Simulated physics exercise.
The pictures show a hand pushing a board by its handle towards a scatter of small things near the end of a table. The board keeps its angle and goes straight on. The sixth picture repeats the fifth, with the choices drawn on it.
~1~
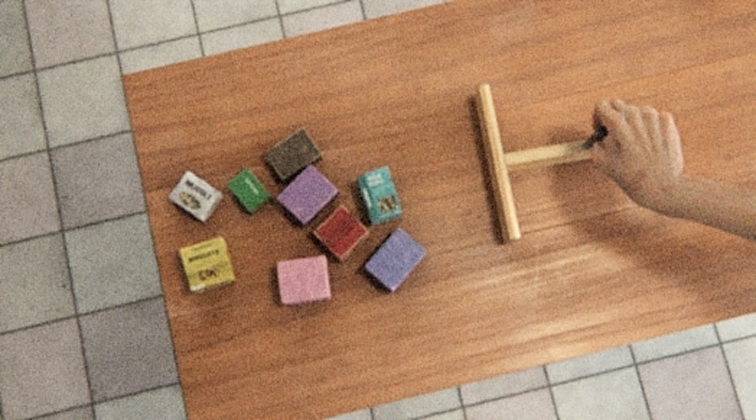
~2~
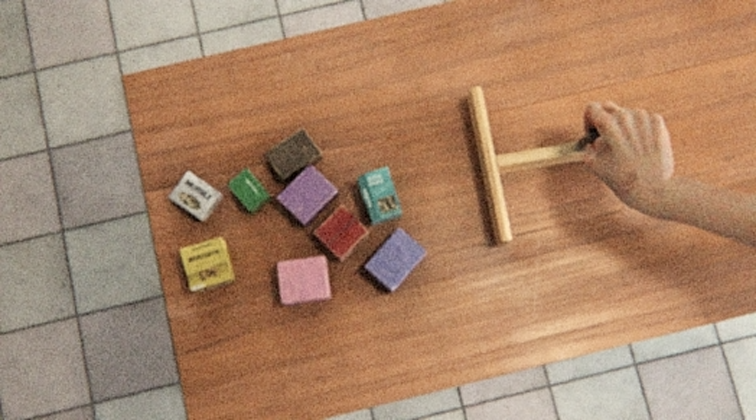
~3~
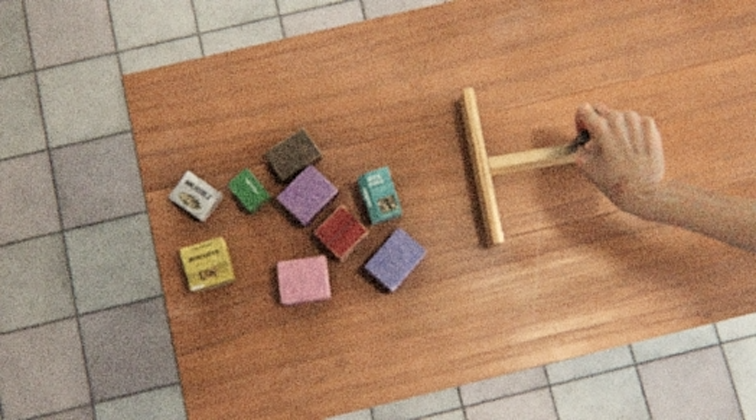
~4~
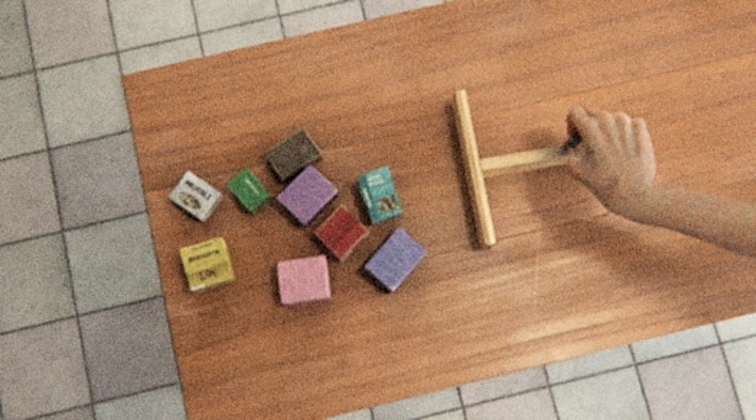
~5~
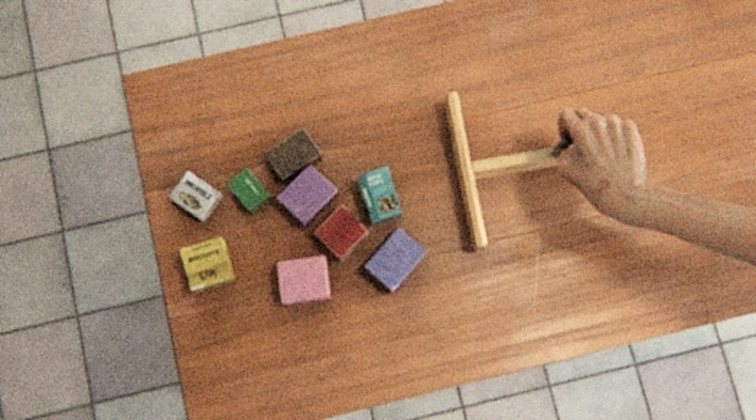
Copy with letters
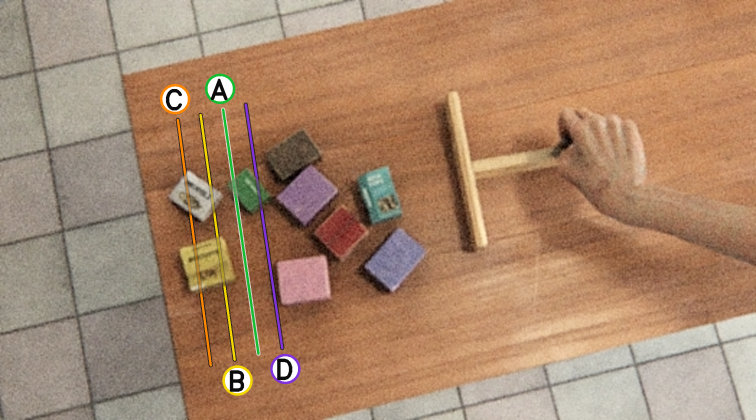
At the start, a hand grips the handle of a wooden T-shaped board on a wooden table, to the right of a scatter of small colourful boxes and blocks. The hand then pushes the board slowly a short way left, leaving a gap, while the small things stay still.
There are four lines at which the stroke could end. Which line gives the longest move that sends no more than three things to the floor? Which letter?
It can go as far as B.
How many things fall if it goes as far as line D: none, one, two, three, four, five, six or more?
In all, none.
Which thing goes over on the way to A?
The white box goes over.
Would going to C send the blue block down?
No.
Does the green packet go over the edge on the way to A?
By then, no.
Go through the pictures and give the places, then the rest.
Board (499, 160); purple block (308, 196); red box (342, 233), in the first picture.
Board (491, 162); yellow box (209, 265), in the second picture.
Board (484, 164); turquoise packet (379, 197), in the third picture.
Board (475, 166); green packet (250, 192), in the fourth picture.
Board (467, 168); white box (196, 197); purple block (308, 196); red box (342, 233), in the fifth picture.
On the marked copy, A at (240, 229); B at (217, 234); C at (194, 240); D at (264, 223).
Taking B. A third of the way, board (377, 189); blue block (353, 272); pink block (298, 285).
Two thirds of the way, board (287, 210); white box (178, 198); yellow box (201, 265).
When it is over, board (215, 227); yellow box over the edge; white box over the edge; two fallen.
As for the rest, A is within the limit but short; C drops four; D is within the limit but short.
